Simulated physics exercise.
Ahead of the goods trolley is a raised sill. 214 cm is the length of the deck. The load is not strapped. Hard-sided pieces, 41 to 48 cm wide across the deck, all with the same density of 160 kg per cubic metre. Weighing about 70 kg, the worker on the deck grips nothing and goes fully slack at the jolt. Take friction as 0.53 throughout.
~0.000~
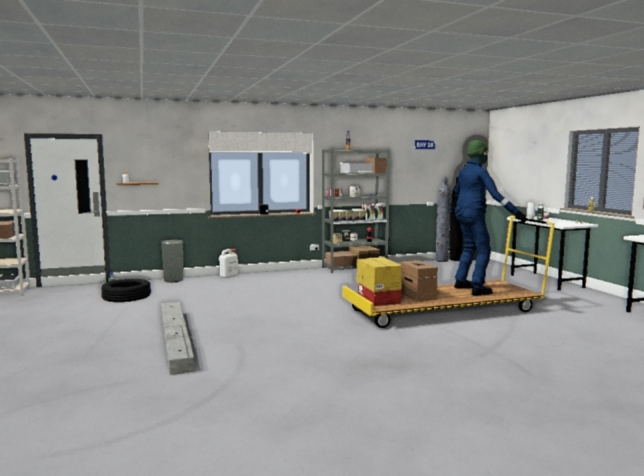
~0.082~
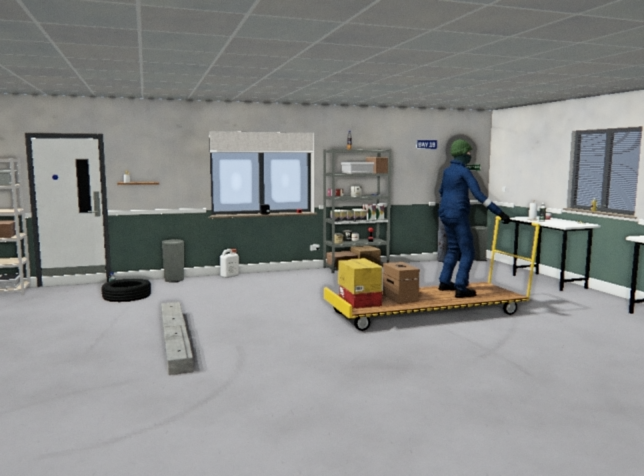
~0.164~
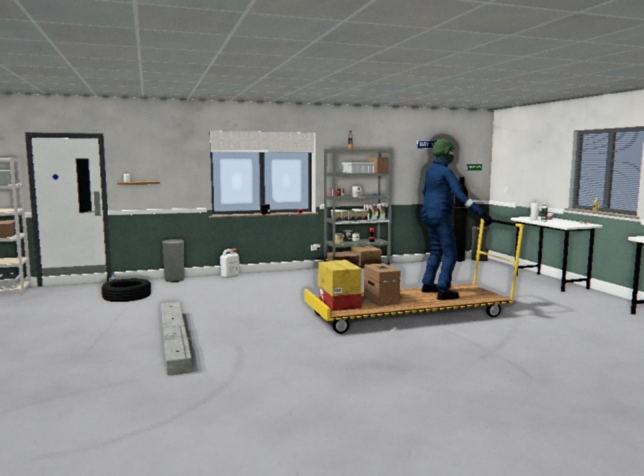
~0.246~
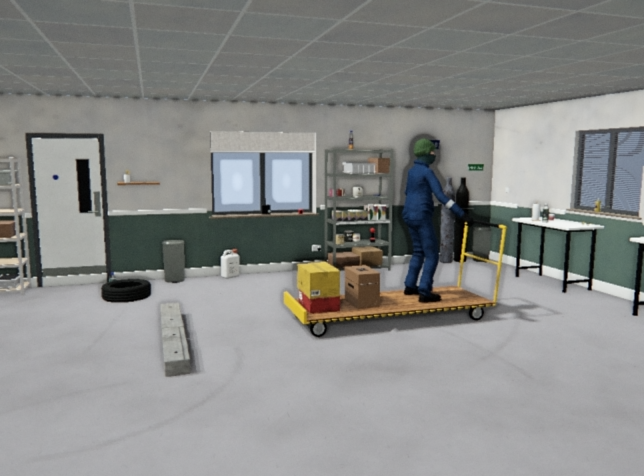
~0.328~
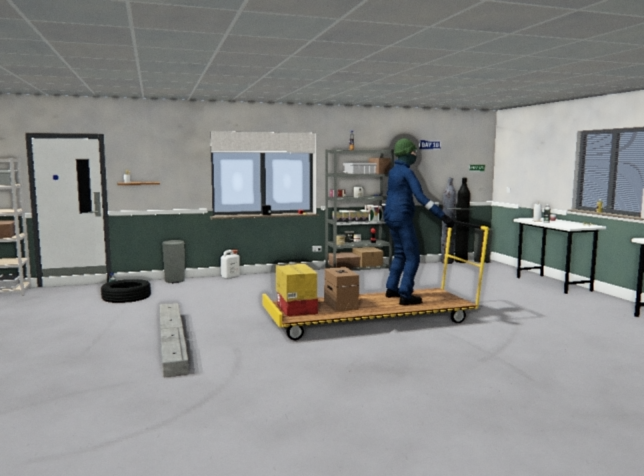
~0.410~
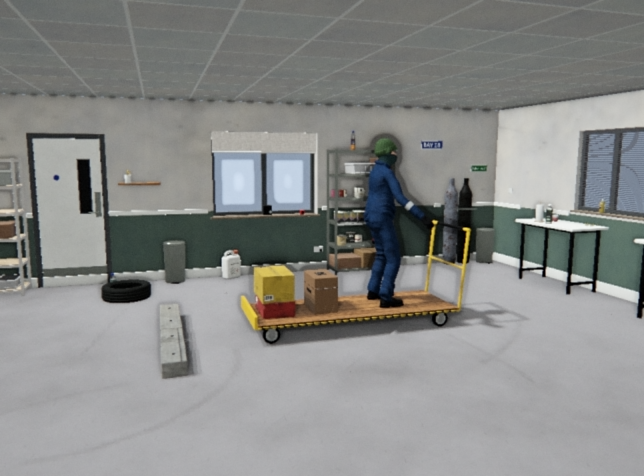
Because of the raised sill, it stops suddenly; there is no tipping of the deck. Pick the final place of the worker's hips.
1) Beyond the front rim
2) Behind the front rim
Option 1: Beyond the front rim.
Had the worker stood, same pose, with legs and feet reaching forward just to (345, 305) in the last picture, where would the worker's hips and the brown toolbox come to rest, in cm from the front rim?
Result: Hips 40 cm past rim; brown 50 cm behind rim.
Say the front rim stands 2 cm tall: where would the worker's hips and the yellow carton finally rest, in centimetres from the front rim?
Hips 20 past, yellow 120 past.
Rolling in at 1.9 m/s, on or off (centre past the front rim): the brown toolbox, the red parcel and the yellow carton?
Brown: Kept; red: Kept; yellow: Lost.
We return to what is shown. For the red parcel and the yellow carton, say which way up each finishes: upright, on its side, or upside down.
The red one ends right way up and the yellow one lying sideways.
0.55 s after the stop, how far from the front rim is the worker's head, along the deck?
10 cm behind the rim.
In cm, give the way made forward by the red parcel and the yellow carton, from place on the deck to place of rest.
The red one ends about 5 cm forward, the yellow one about 145 cm.
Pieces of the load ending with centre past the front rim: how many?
Looks like the number is 1.
After 0.67 s the deck stops.
After 1.22 s the worker's hips are 13 cm behind the rim, near (185, 284) in the last picture's view.
After 1.67 s the worker's hips are 21 cm past the rim, near (150, 322) in the last picture's view.
When all is still (3.5 s), past the rim, yellow carton and the worker's hips; behind it, red parcel and brown toolbox.
